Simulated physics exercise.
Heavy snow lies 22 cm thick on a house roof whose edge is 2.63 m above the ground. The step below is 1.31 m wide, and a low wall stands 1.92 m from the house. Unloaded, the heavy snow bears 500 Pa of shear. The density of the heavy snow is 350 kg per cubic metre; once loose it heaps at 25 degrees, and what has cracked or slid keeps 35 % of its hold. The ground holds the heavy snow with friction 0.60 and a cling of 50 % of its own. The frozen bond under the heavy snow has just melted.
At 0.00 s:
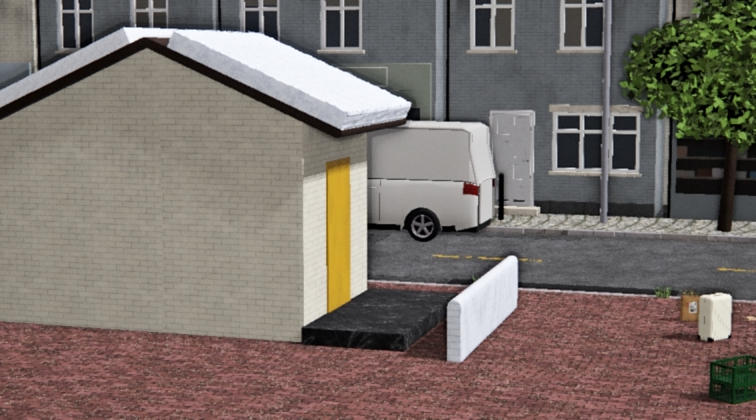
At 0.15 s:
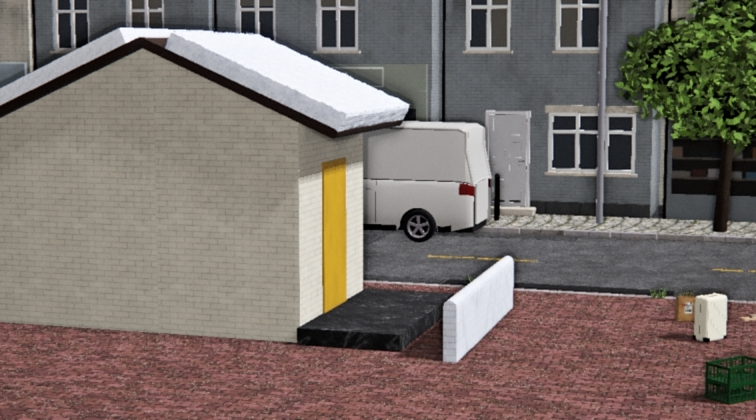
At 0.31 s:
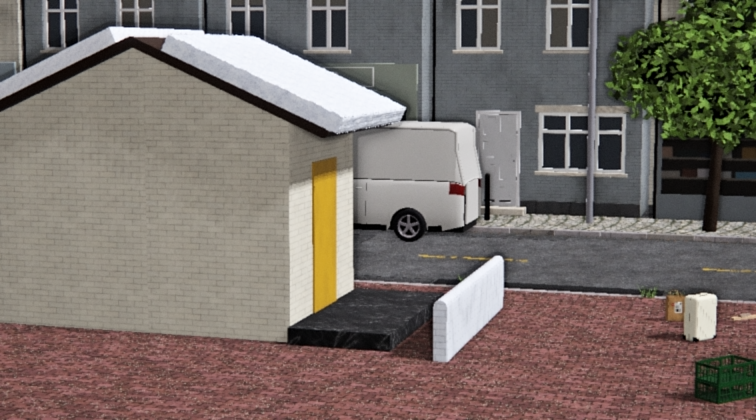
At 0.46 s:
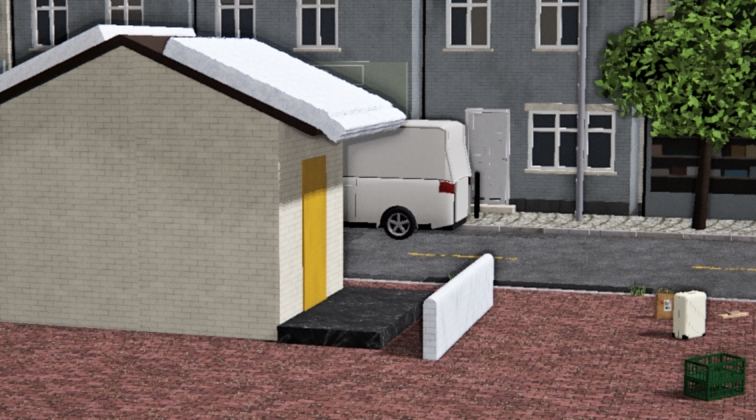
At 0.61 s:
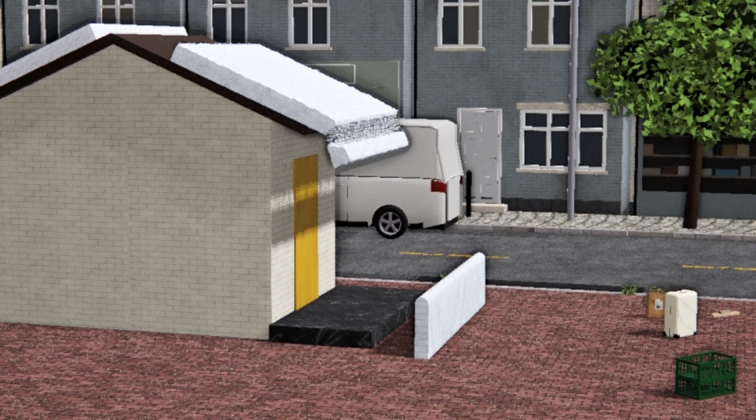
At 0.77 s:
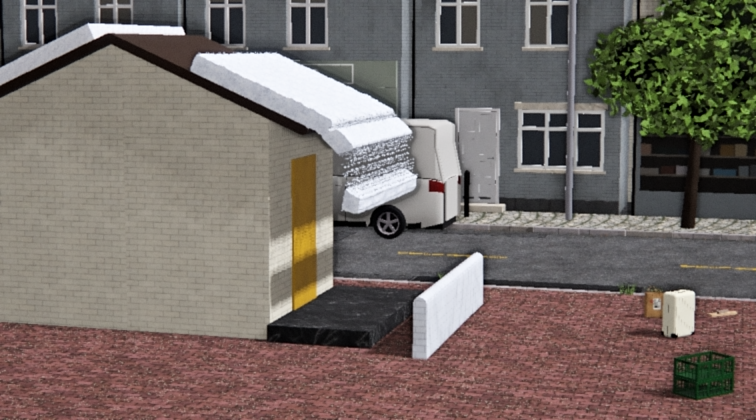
A thick slab of white snow lies on the right slope of a pale brick house's brown roof, seen from slightly above across red paving, with a street and grey terraced buildings behind. A yellow door opens onto a black step beside a low white wall, with a white van beyond and a tree, pale case and green crate at right. The snow slides rightward past the eaves, cracking and bending downward, while the view shifts slightly right.
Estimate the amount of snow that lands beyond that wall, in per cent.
The amount of snow that lands beyond that wall is near 48 %.
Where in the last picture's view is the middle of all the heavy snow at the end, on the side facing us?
Around (467, 343).
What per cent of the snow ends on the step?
About 5 %.
After 1.17 s, 50 % is still on the roof and 0 % is past the low wall.
After 1.65 s, none is still on the roof and 35 % is past the low wall.
After 2.12 s, none is still on the roof and 48 % is past the low wall.
After 2.60 s, none is still on the roof and 48 % is past the low wall.
After 2.90 s, none is still on the roof and 48 % is past the low wall.
